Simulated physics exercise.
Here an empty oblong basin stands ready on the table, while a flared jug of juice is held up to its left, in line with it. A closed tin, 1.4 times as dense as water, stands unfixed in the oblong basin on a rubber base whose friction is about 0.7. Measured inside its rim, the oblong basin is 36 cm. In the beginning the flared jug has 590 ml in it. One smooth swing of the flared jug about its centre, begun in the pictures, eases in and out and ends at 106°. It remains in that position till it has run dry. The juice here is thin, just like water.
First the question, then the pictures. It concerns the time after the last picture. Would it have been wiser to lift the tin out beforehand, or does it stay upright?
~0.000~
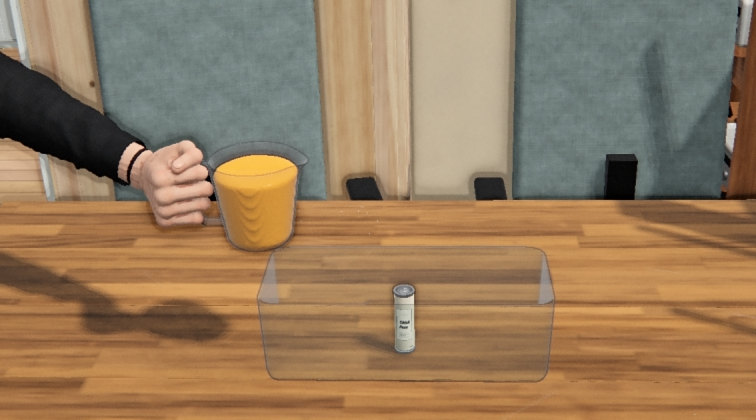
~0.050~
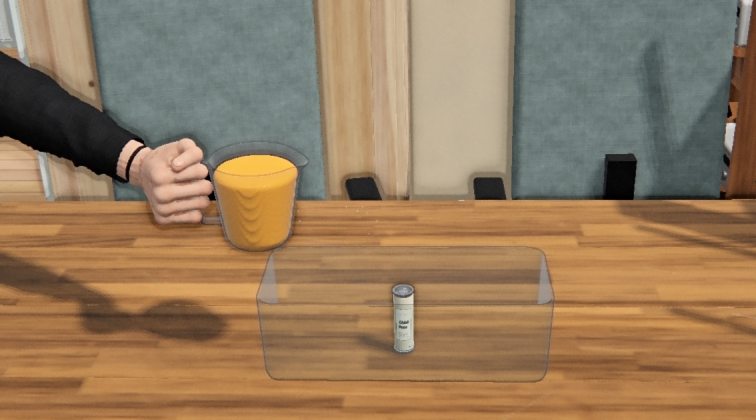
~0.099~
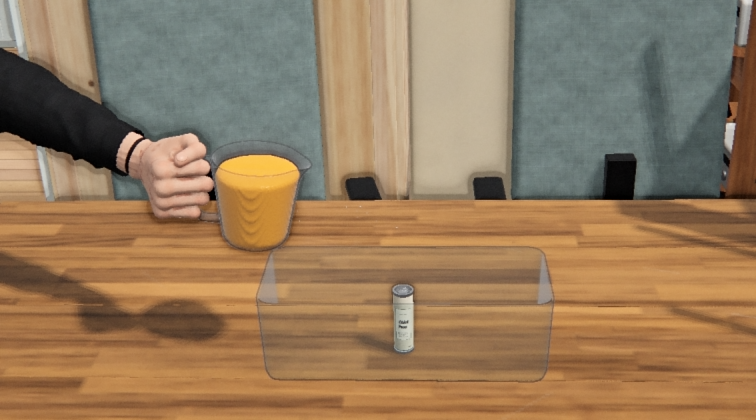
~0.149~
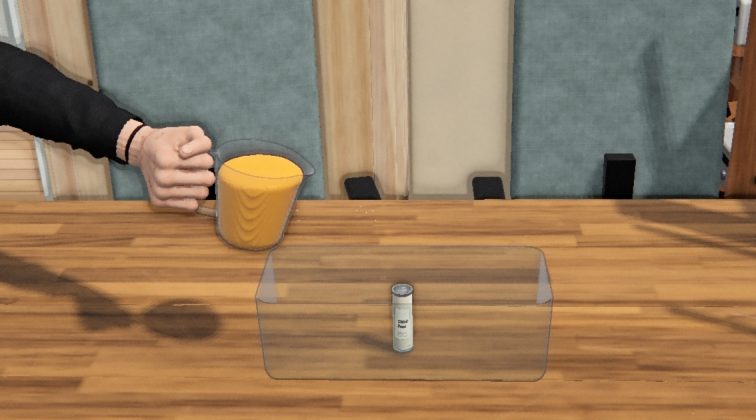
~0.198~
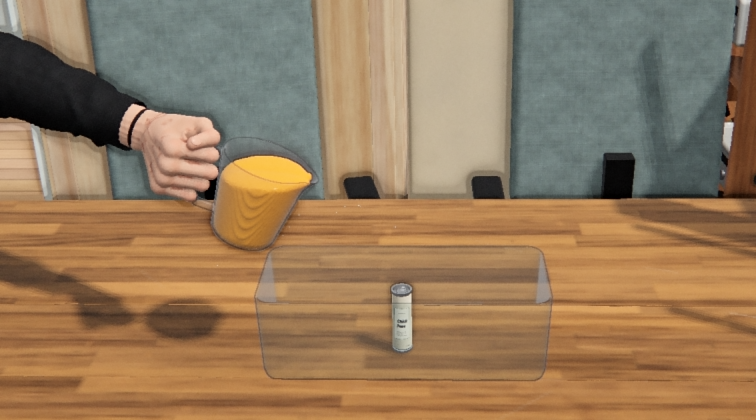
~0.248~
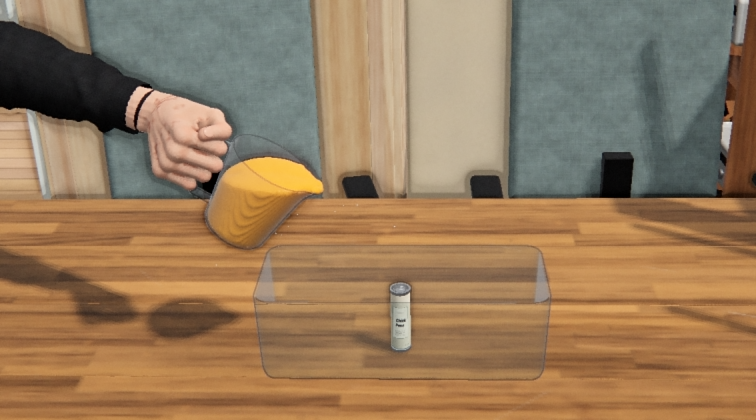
It manages to stay erect.
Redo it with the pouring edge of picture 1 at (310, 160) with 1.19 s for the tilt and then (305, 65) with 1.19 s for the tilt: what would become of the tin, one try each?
First it stays on its base; then it tips over.
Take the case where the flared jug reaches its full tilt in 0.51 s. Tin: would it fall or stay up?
After the tilt, the tin is still standing.
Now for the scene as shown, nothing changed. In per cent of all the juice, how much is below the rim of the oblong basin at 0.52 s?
The basin holds roughly 32 in a hundred parts at that moment.
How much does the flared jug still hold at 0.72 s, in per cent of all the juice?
What remains is about 7 percent of it all.
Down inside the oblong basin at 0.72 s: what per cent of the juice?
I'd put it at roughly 88 per cent.
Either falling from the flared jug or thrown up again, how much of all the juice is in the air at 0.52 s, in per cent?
I'd say close to 22 per cent.
After 0.52 s the tilt is 95° and 46 per cent is still to pour; the tin stands where it began.
After 0.72 s the tilt is 106° and 7 per cent is still to pour; the tin stands where it began.
After 0.93 s the tilt is 106° and 0 per cent is still to pour; the tin stands where it began.
After 1.16 s the tilt is 106° and 0 per cent is still to pour; the tin stands where it began.
In the end the tin stands where it began.
